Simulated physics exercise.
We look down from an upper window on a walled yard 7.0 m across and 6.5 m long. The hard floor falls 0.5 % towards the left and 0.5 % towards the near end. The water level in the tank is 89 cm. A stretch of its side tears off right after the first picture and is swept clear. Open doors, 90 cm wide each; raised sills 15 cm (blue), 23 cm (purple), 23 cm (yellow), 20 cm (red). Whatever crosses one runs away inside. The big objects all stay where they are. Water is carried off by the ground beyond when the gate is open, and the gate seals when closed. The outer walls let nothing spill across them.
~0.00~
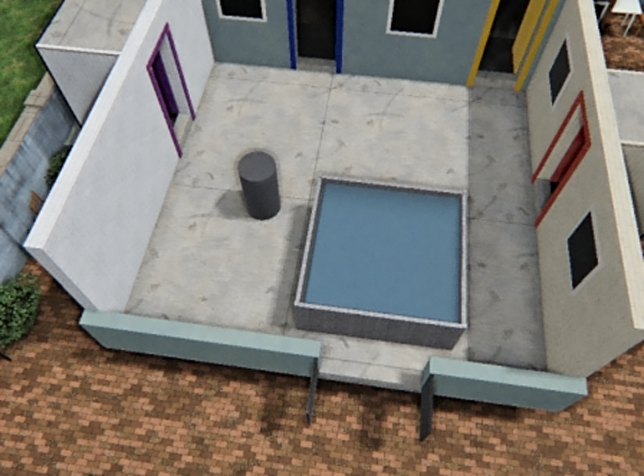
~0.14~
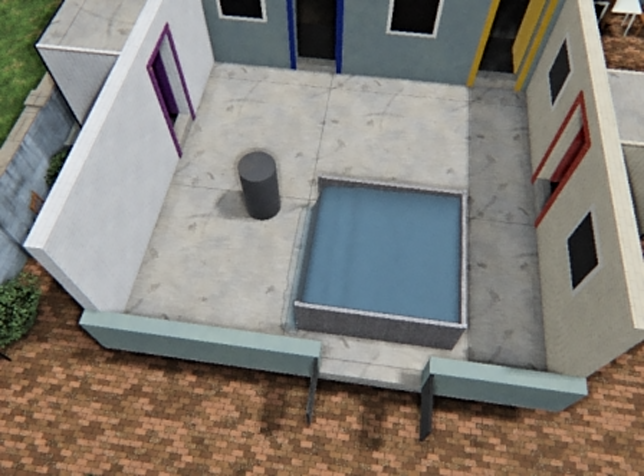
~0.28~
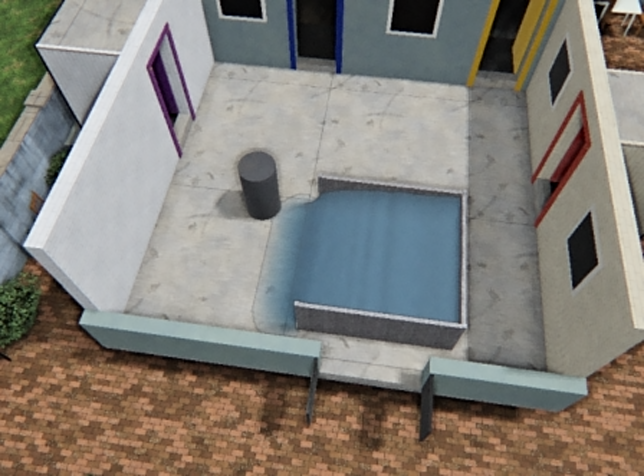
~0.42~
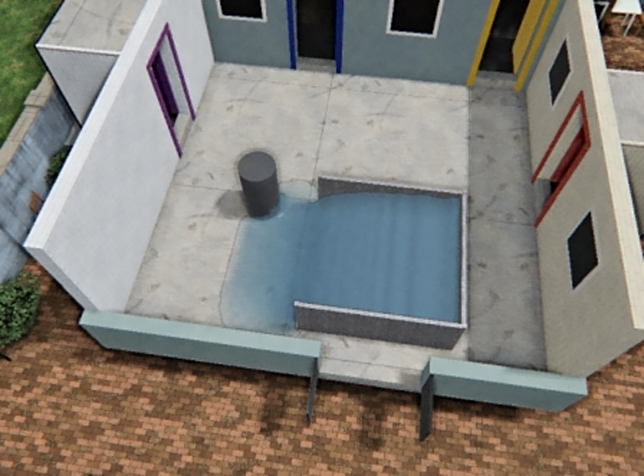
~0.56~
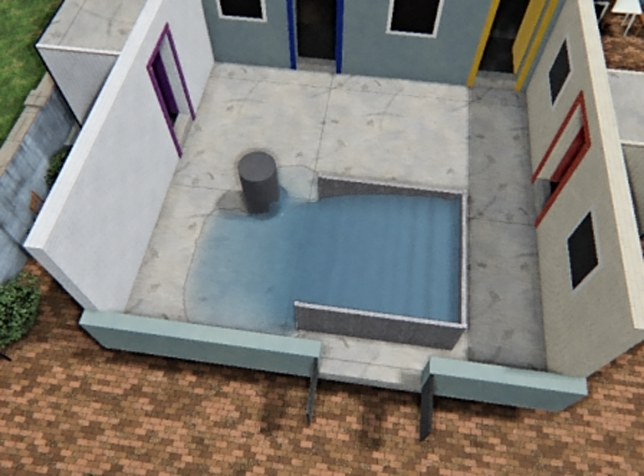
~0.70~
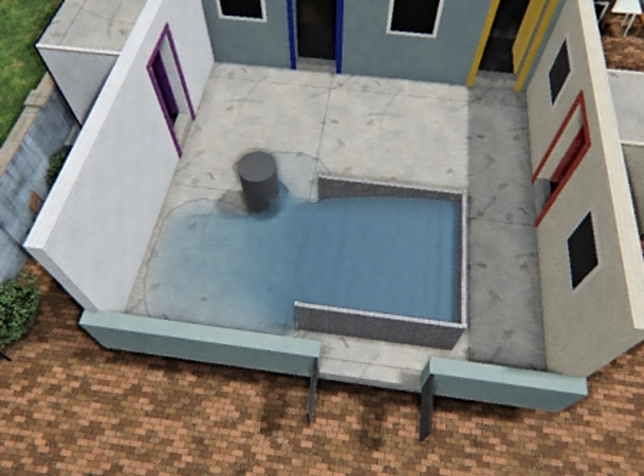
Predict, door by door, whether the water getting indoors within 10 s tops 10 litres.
One by one: At the blue door the amount will climb above the limit. At the purple door the amount will stay short of the limit. At the yellow door the amount will stay short of the limit. At the red door the amount will stay short of the limit.
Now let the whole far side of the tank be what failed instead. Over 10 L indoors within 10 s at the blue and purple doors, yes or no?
Versus the limit - blue: Exceeded, purple: Within.
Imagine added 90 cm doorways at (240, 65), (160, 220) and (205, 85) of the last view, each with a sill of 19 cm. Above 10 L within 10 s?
Door 1: Higher; door 2: Higher; door 3: Higher.
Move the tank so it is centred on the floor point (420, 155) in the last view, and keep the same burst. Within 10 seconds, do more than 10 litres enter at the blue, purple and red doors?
Against the limit, the blue door exceeds it, the purple door exceeds it and the red door stays within it.
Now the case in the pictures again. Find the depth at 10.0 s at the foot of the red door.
About 12.5 cm deep.
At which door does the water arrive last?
I'd say the red one.
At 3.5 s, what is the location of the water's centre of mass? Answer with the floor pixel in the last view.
Pixel position near (260, 216).
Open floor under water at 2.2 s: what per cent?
Covered: Roughly 55 per cent.
After 1.4 s water covers 35 % of the floor and is deepest (66 cm) near (119, 329); blue door not reached, purple door 2 cm at the sill, 0 L in, yellow door not reached, red door not reached.
After 2.2 s water covers 55 % of the floor and is deepest (65 cm) near (126, 309); blue door 6 cm at the sill, 0 L in, purple door 12 cm at the sill, 0 L in, yellow door not reached, red door not reached.
After 3.5 s water covers 60 % of the floor and is deepest (38 cm) near (211, 72); blue door 19 cm at the sill, 0 L in, purple door 16 cm at the sill, 0 L in, yellow door not reached, red door not reached.
After 6.0 s water covers 90 % of the floor and is deepest (26 cm) near (522, 91); blue door 19 cm at the sill, 66 L in, purple door 10 cm at the sill, 0 L in, yellow door 7 cm at the sill, 0 L in, red door 10 cm at the sill, 0 L in.
After 10.0 s water covers 100 % of the floor and is deepest (26 cm) near (543, 388); blue door 7 cm at the sill, 73 L in, purple door 10 cm at the sill, 0 L in, yellow door 11 cm at the sill, 0 L in, red door 13 cm at the sill, 0 L in.
